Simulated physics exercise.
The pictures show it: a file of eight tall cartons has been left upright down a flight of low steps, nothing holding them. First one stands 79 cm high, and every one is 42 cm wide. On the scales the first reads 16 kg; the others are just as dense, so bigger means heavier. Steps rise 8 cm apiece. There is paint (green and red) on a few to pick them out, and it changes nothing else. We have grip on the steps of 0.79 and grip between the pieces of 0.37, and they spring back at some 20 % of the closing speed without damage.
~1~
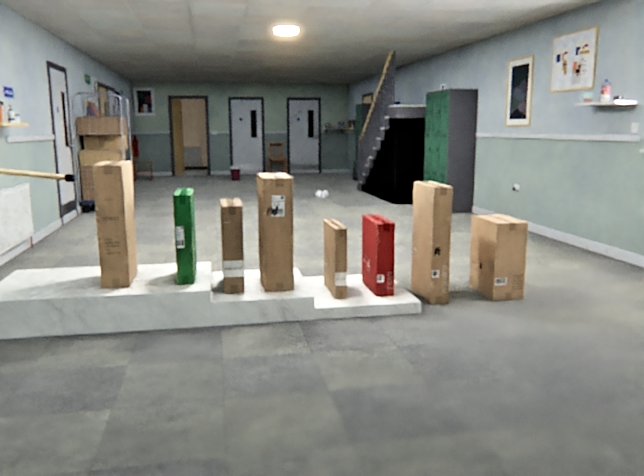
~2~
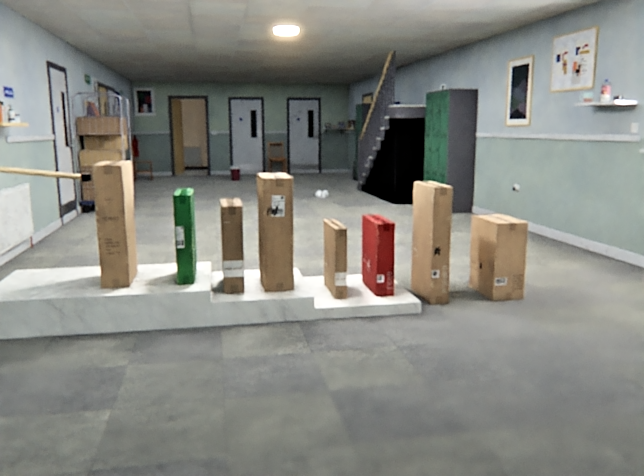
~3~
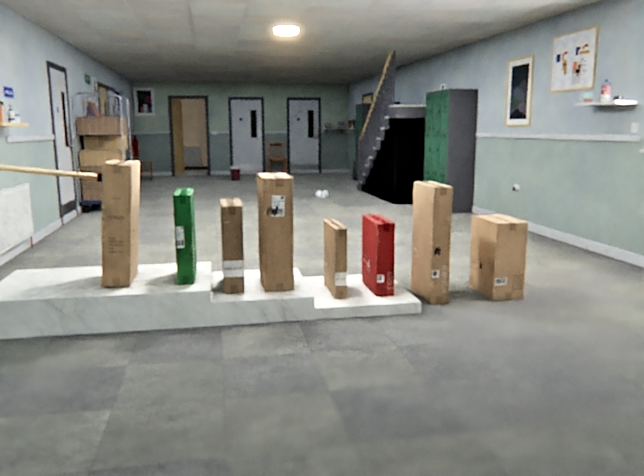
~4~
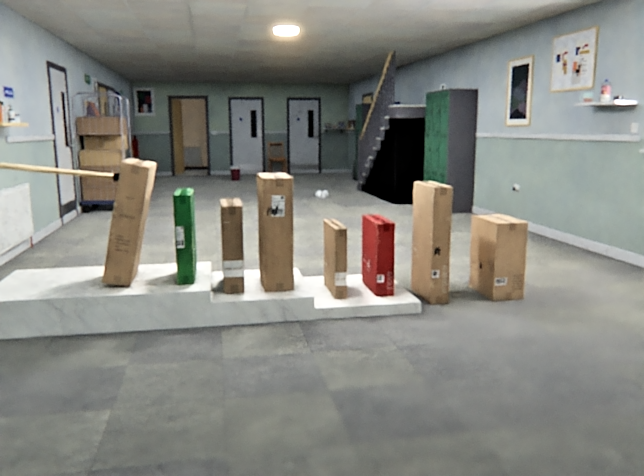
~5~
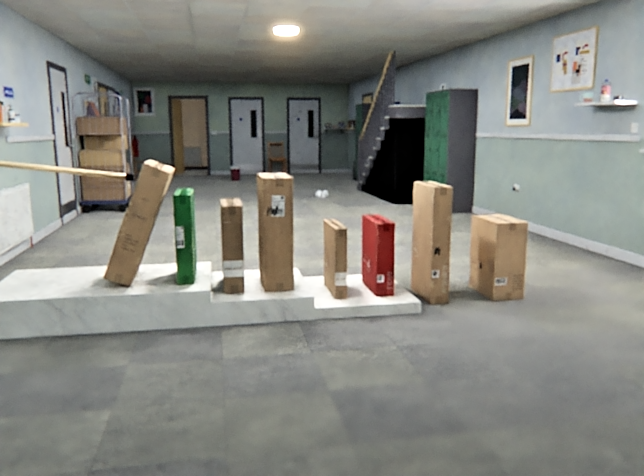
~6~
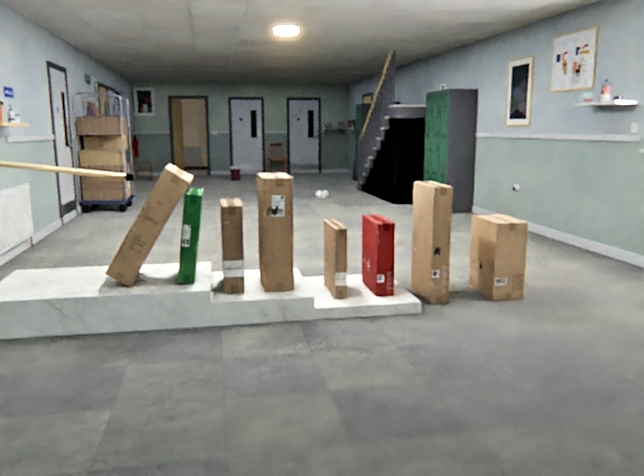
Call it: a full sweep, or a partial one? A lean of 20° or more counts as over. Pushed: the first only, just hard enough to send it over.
A full sweep.
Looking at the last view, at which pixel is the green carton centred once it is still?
Its centre ends up near pixel (231, 251) in the last picture.
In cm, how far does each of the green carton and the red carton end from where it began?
Estimate: Green near 30 cm, red near 40 cm.
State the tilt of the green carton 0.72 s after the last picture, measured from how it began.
Close to 60° of tilt compared with the start.
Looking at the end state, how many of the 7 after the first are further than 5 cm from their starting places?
Number shifted: 7.
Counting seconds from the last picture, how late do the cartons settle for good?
Around 2.0 s.
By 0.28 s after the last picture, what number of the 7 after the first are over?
By then the count is 1.
Then, 0.28 s on from the sixth picture, 1 of the 7 other cartons over; green carton tipped 32°.
Then, 0.72 s on from the sixth picture, 3 of the 7 other cartons over; green carton tipped 58°.
Then, 1.10 s on from the sixth picture, 5 of the 7 other cartons over; green carton tipped 66°; red carton tipped 49°.
Then, 1.80 s on from the sixth picture, 7 of the 7 other cartons over; red carton lying flat; green carton tipped 67°.
Finally, 7 of the 7 other cartons over; red carton lying flat; green carton tipped 67°. Not one is left standing. Seen by the last camera, middles, red carton near (418, 272), green carton near (231, 251).
